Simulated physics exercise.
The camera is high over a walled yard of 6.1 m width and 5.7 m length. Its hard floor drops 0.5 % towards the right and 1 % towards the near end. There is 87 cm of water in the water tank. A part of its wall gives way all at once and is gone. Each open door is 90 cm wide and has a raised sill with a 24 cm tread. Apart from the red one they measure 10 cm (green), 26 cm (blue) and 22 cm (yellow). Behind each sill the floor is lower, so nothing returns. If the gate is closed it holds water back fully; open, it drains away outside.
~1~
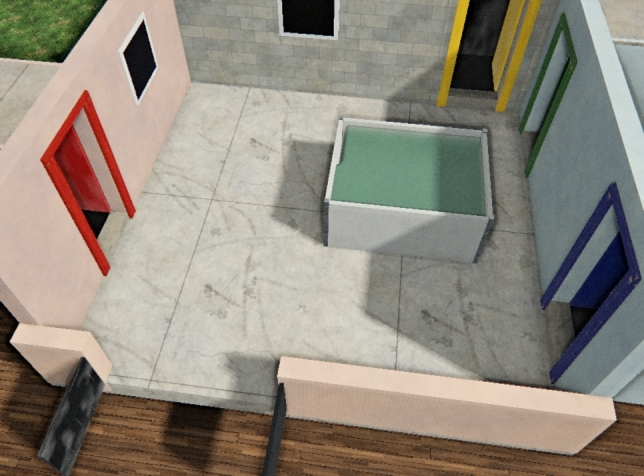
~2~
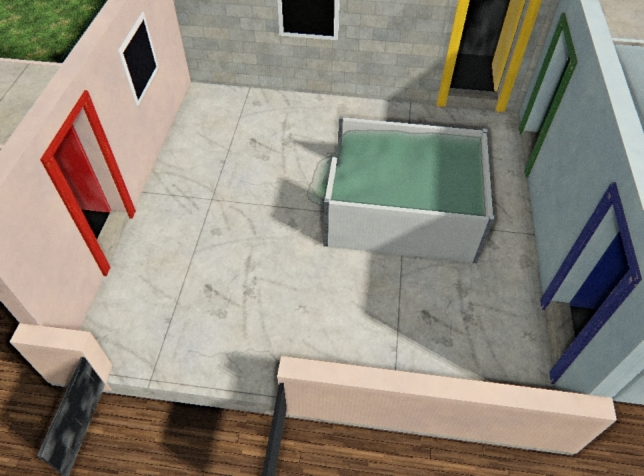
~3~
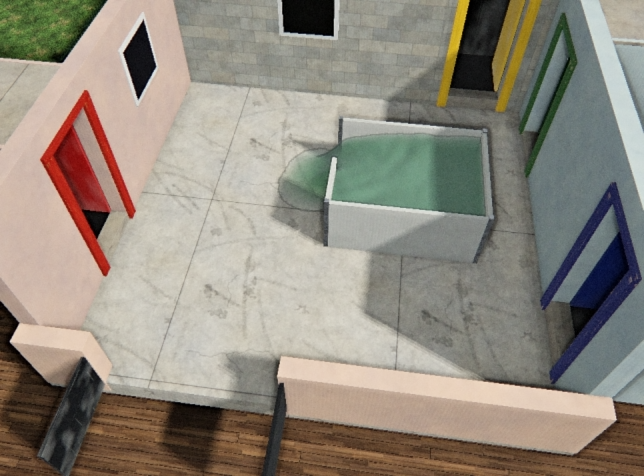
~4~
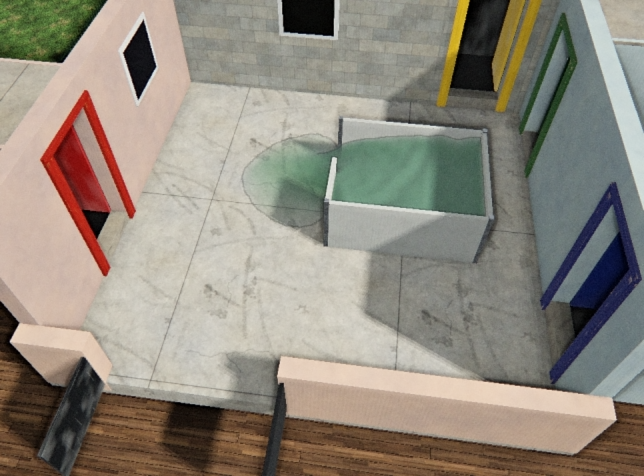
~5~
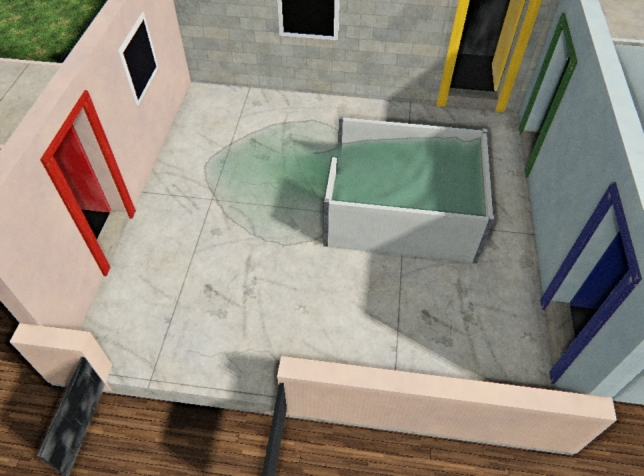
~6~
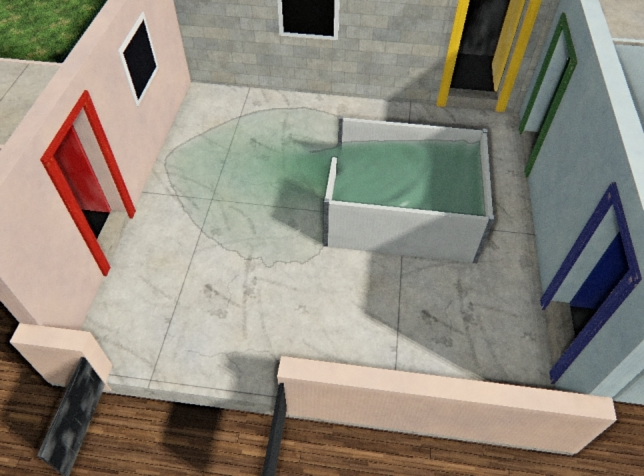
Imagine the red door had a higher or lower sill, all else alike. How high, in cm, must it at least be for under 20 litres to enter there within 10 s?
It would have to be roughly 14.5 cm high.
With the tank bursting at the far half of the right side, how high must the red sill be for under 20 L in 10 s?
About 9.5 cm.
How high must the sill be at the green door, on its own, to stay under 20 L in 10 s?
About 8.5 cm at green.
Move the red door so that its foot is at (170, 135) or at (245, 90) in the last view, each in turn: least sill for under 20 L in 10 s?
Roughly 27 and 20 cm.
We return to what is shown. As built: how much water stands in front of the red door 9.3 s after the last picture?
Roughly 6.0 cm deep.
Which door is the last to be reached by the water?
The blue one.
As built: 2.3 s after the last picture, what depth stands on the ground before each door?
In cm: Green 0, blue 0, red 16, yellow 0.
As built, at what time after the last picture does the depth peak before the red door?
Around 1.6 s.
Then, 0.7 s after the last picture water covers 35 % of the floor, deepest (44 cm) near (329, 177); 17 cm at the red door, 0 litres in over its 17 cm sill.
Then, 2.3 s after the last picture water covers 40 % of the floor, deepest (30 cm) near (74, 345); 16 cm at the red door, 8 litres in over its 17 cm sill.
Then, 9.3 s after the last picture water covers 90 % of the floor, deepest (12 cm) near (69, 358); 6 cm at the red door, 9 litres in over its 17 cm sill.
At the red door as built, the water peaked near 22 cm, 1.5 s after the last picture.
With a sill of 12 cm, 41 litres would have come in within the 10 s; with 16.5 cm, 11 litres. So under 20 litres takes about 14.5 cm.
